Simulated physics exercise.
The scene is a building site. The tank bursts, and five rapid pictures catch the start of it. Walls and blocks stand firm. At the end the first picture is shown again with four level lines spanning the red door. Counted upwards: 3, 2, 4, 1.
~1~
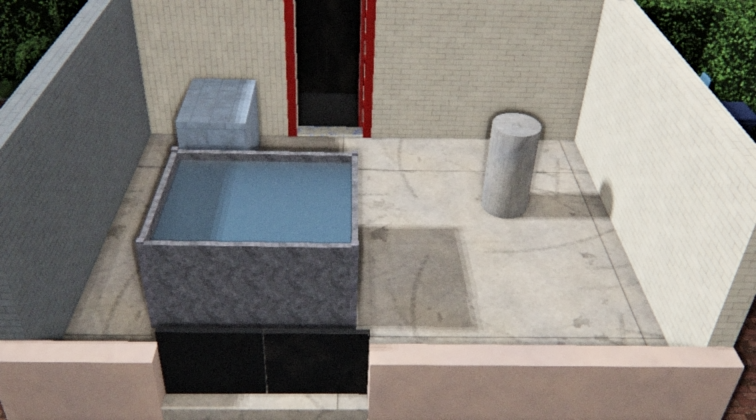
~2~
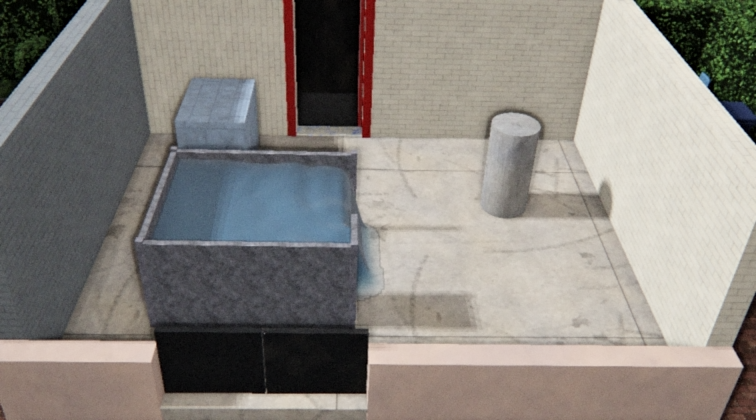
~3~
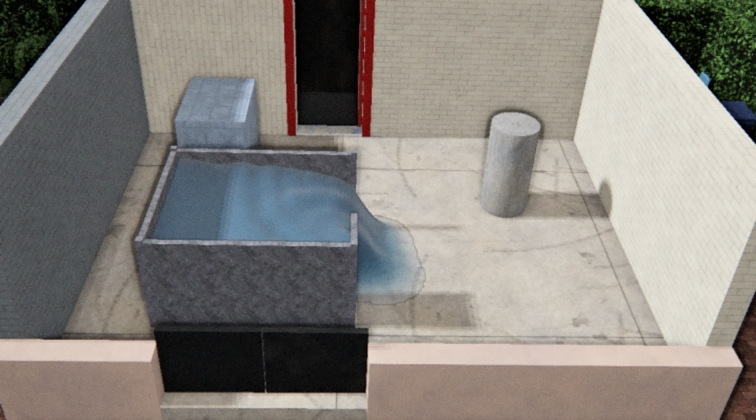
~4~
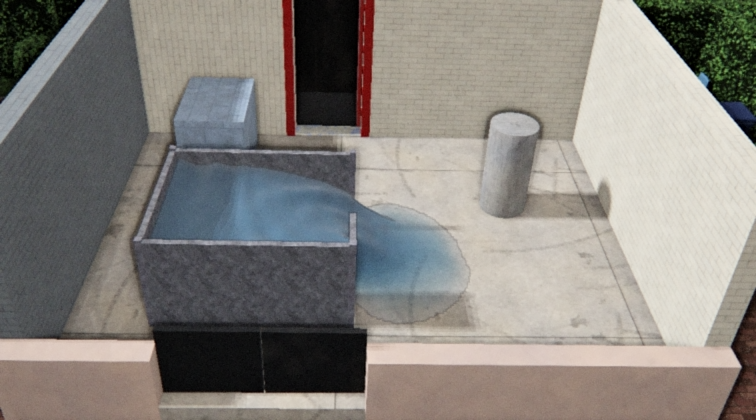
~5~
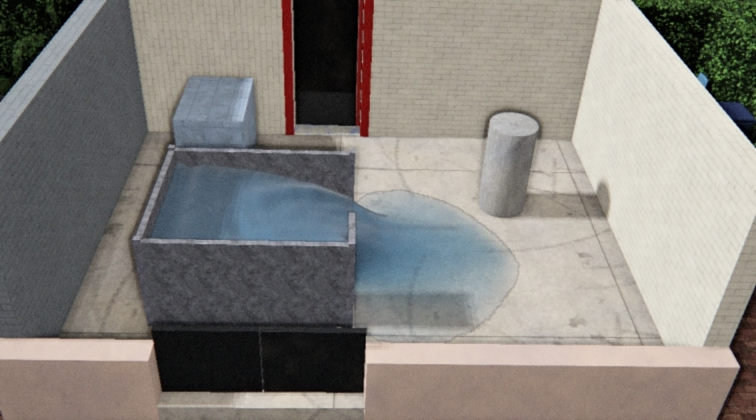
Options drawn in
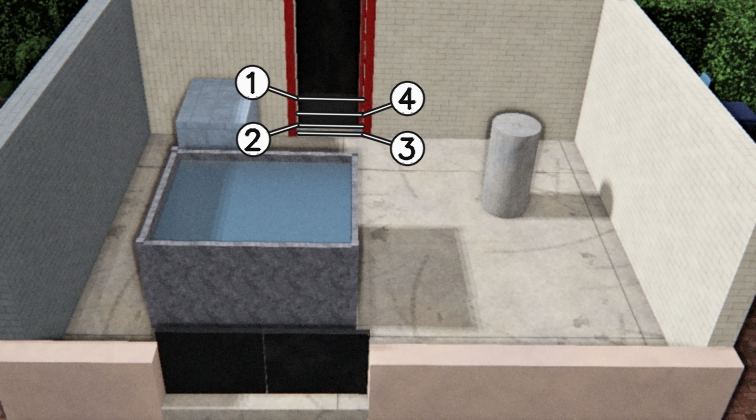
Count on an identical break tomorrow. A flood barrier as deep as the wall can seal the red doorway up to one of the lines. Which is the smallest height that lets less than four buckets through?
Height 2 just does it.
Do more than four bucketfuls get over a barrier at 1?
No.
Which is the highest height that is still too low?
That would be 3.
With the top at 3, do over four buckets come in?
Yes, it does.
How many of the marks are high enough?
Three of them.
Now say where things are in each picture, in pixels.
In the first picture, water in the tank at rest, its middle at (258, 201); foot of the red doorway at (330, 136); shut gate at (264, 339).
In the second picture, 1 % of the ground under water, visible out to (370, 258).
In the third picture, 4 % of the ground under water, visible out to (411, 288).
In the fourth picture, 8 % of the ground under water, visible out to (462, 267).
In the fifth picture, 15 % of the ground under water, visible out to (511, 271).
In white, 1 at (330, 99); 2 at (330, 125); 3 at (330, 133); 4 at (330, 114); from the bottom up 3, 2, 4, 1.
With 1, nothing gets over.
With 2, nothing gets over.
With 3, about 9 bucketfuls get in.
With 4, nothing gets over.
